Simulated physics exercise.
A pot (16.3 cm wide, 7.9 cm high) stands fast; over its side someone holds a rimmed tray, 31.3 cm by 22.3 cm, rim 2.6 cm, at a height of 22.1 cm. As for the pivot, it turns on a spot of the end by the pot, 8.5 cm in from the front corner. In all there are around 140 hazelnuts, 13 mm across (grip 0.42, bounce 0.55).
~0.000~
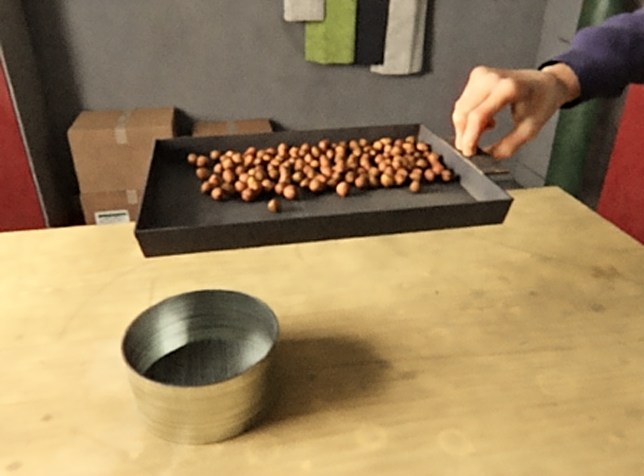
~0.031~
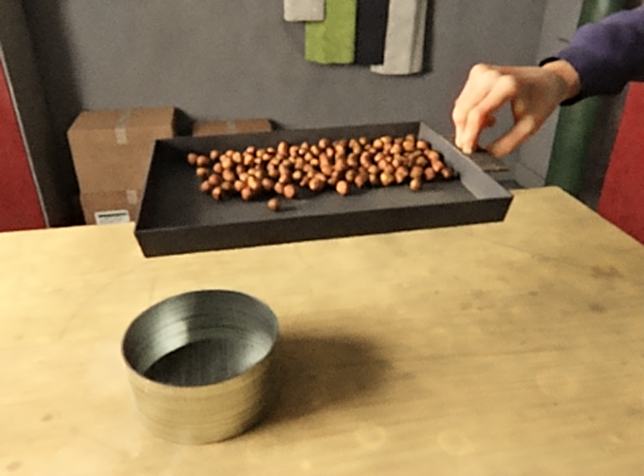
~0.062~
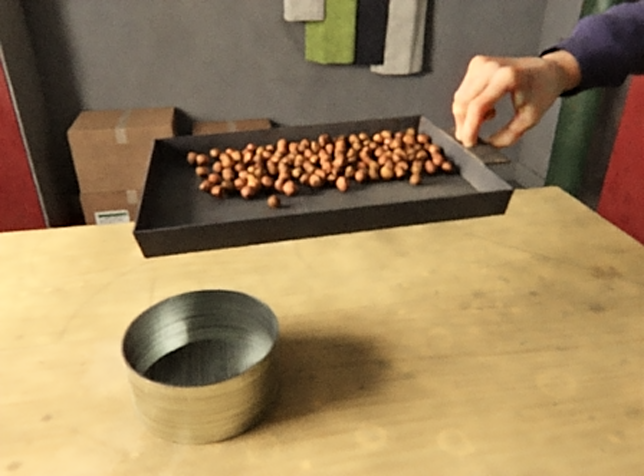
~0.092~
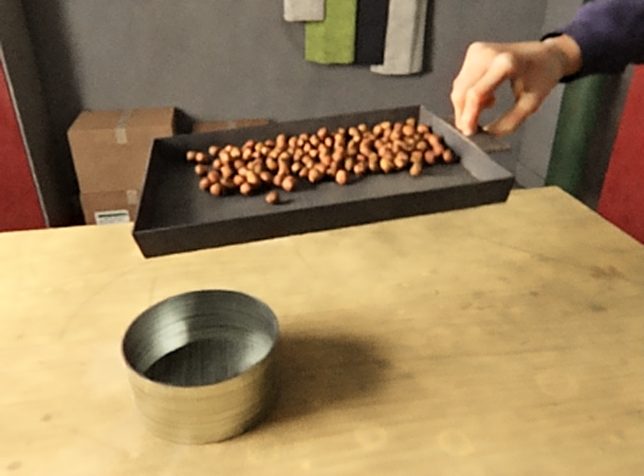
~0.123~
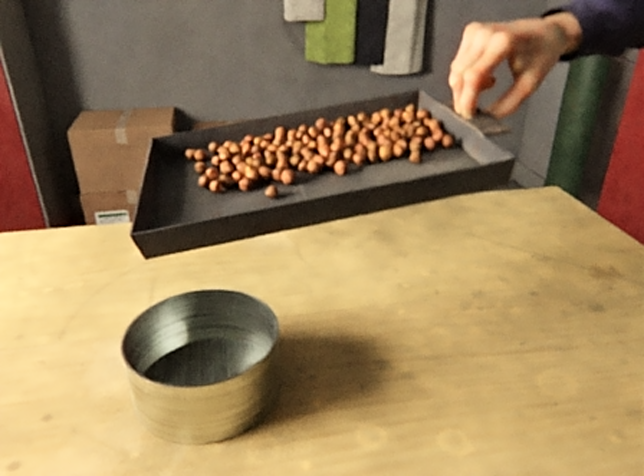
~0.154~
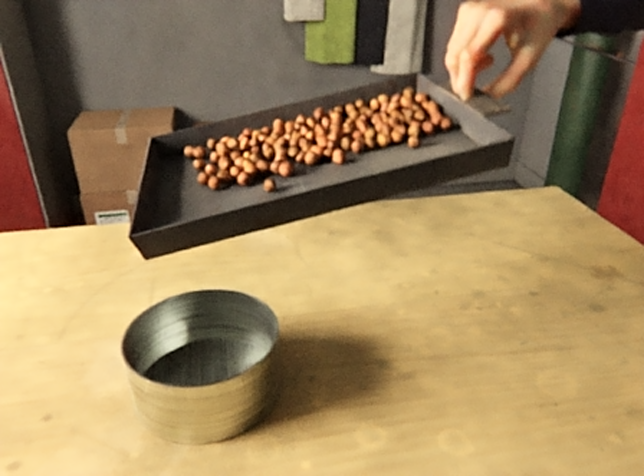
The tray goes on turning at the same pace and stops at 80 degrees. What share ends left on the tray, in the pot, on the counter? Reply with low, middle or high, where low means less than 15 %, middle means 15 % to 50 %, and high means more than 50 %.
My answer: Tray - middle; pot - low; counter - high.
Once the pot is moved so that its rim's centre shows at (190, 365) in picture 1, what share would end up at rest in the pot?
About 10 per cent.
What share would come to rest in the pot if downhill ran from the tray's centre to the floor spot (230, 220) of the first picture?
That comes to around 0 per cent.
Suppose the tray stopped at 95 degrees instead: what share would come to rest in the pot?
That would give about 0 per cent.
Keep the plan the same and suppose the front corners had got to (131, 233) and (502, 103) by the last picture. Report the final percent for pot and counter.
That works out as pot 0 and counter 75.
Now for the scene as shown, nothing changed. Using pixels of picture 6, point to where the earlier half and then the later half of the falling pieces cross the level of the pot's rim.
Early: About (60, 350); late: About (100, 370).
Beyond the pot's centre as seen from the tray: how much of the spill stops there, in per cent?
That works out to about 100 percent.
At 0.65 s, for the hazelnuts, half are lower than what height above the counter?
Roughly 26 cm.
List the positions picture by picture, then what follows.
In the first frame, tray tilt 0 degrees, front corners at (140, 229) and (507, 197); middle of the pieces at (327, 165); pot at (202, 332).
In the second frame, tray tilt 0 degrees, front corners at (140, 229) and (507, 195); middle of the pieces at (327, 164).
In the third frame, tray tilt 2 degrees, front corners at (139, 229) and (508, 187); middle of the pieces at (327, 160).
In the fourth frame, tray tilt 4 degrees, front corners at (138, 230) and (509, 175), lowest corner left front; middle of the pieces at (326, 153).
In the fifth frame, tray tilt 7 degrees, front corners at (136, 231) and (509, 157), lowest corner left front; middle of the pieces at (325, 144).
In the sixth frame, tray tilt 11 degrees, front corners at (134, 233) and (507, 137), lowest corner left front; middle of the pieces at (323, 134); pot at (202, 332). The tray's pace is about 115 degrees a second.
After 0.45 s, tilt 45 degrees; the tray holds 100 %, the pot 0 %.
Then, at 0.65 s, tilt 68 degrees; the tray holds 95 %, the pot 0 %.
After 0.96 s, tilt 80 degrees; the tray holds 50 %, the pot 0 %.
In the end, at 2.4 s, tray 40 %, pot 0 %, counter 60 %.
